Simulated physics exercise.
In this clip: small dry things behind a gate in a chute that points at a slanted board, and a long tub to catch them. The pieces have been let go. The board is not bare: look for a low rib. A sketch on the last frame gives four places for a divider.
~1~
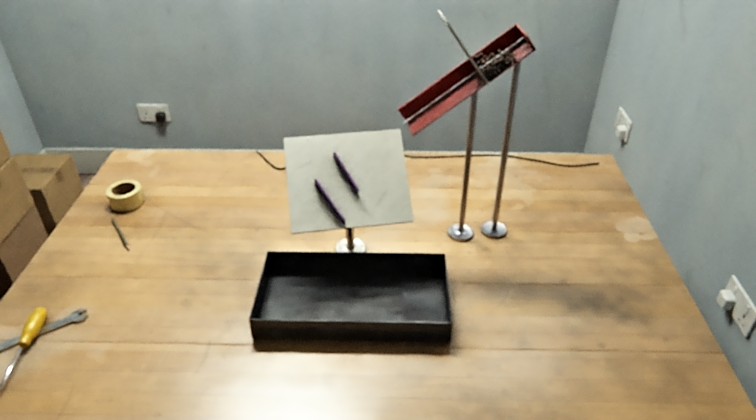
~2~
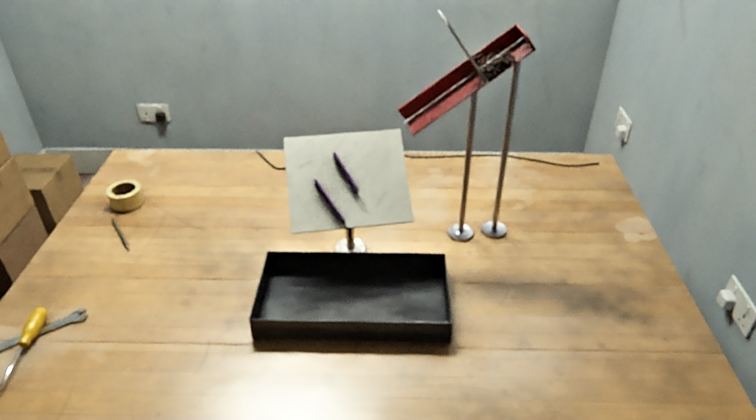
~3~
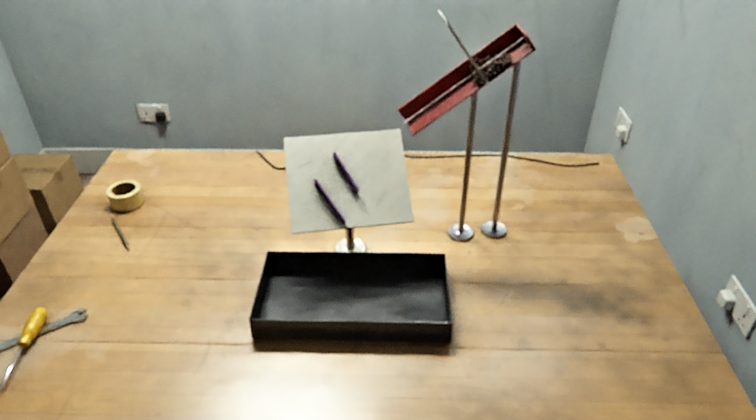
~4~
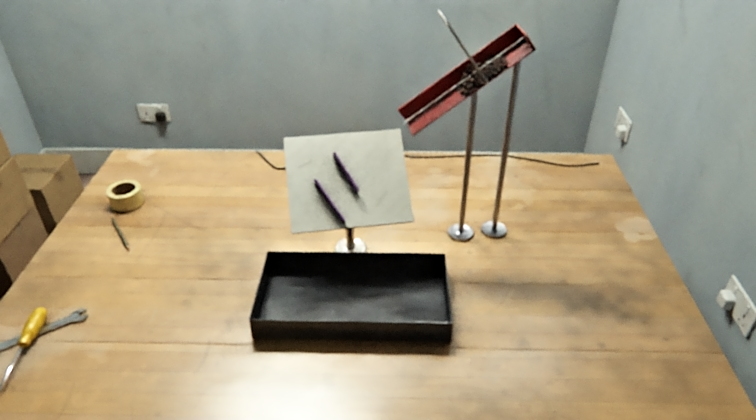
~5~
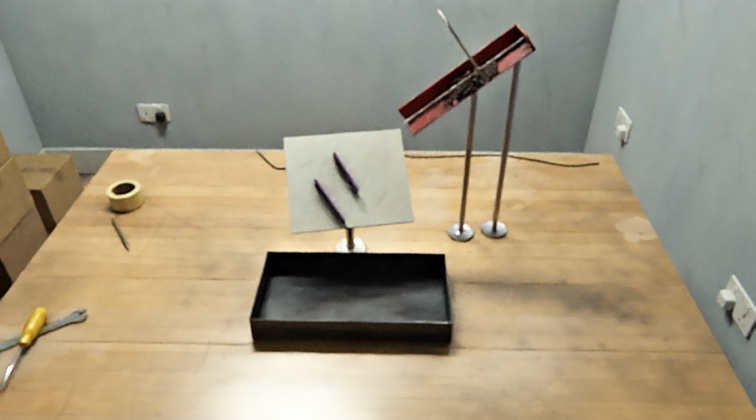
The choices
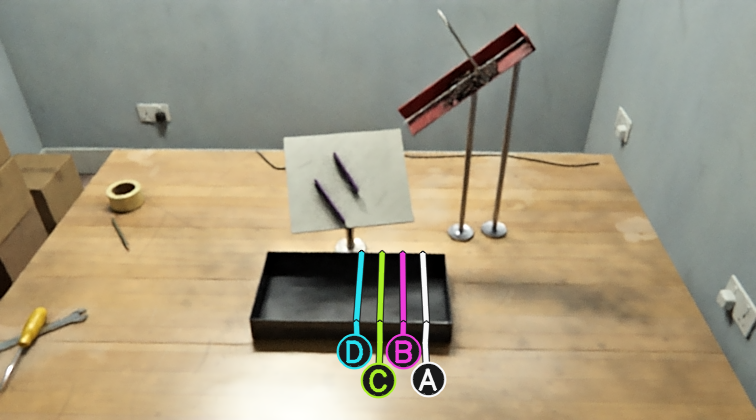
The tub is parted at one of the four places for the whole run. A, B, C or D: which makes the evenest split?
Choose C.
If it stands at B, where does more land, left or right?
The left side.
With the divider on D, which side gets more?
The right side.
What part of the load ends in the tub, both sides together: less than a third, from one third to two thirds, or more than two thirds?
About that: More than two thirds.
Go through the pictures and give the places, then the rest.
Load behind the gate at (492, 62), allspice berries; lip of the chute at (410, 129), sloping fairly steeply, in the first picture.
Middle of the board at (348, 179), tilted fairly steeply; middle of its low edge at (353, 227); of its high edge at (343, 134), in the second picture.
Front corners of the tub at (249, 319) and (452, 323), empty; front of the load at (476, 82), in the third picture.
Middle of the load at (478, 71); its front at (462, 92), about a quarter of the way to the lip; rib from (334, 152) to (358, 190); rib from (315, 179) to (345, 221), in the fourth picture.
Middle of the load at (474, 80); its front at (445, 105), about half of the way to the lip, in the fifth picture.
On the marked copy, line A crosses the front rim at (426, 322); line B crosses the front rim at (403, 322); line C crosses the front rim at (379, 322); line D crosses the front rim at (356, 321).
With A, of what is caught, all on the left of the divider, none on the right.
With B, of what is caught, nearly all on the left of the divider, a small part on the right.
With C, of what is caught, about a quarter on the left of the divider, about two thirds on the right.
With D, of what is caught, a small part on the left of the divider, nearly all on the right.
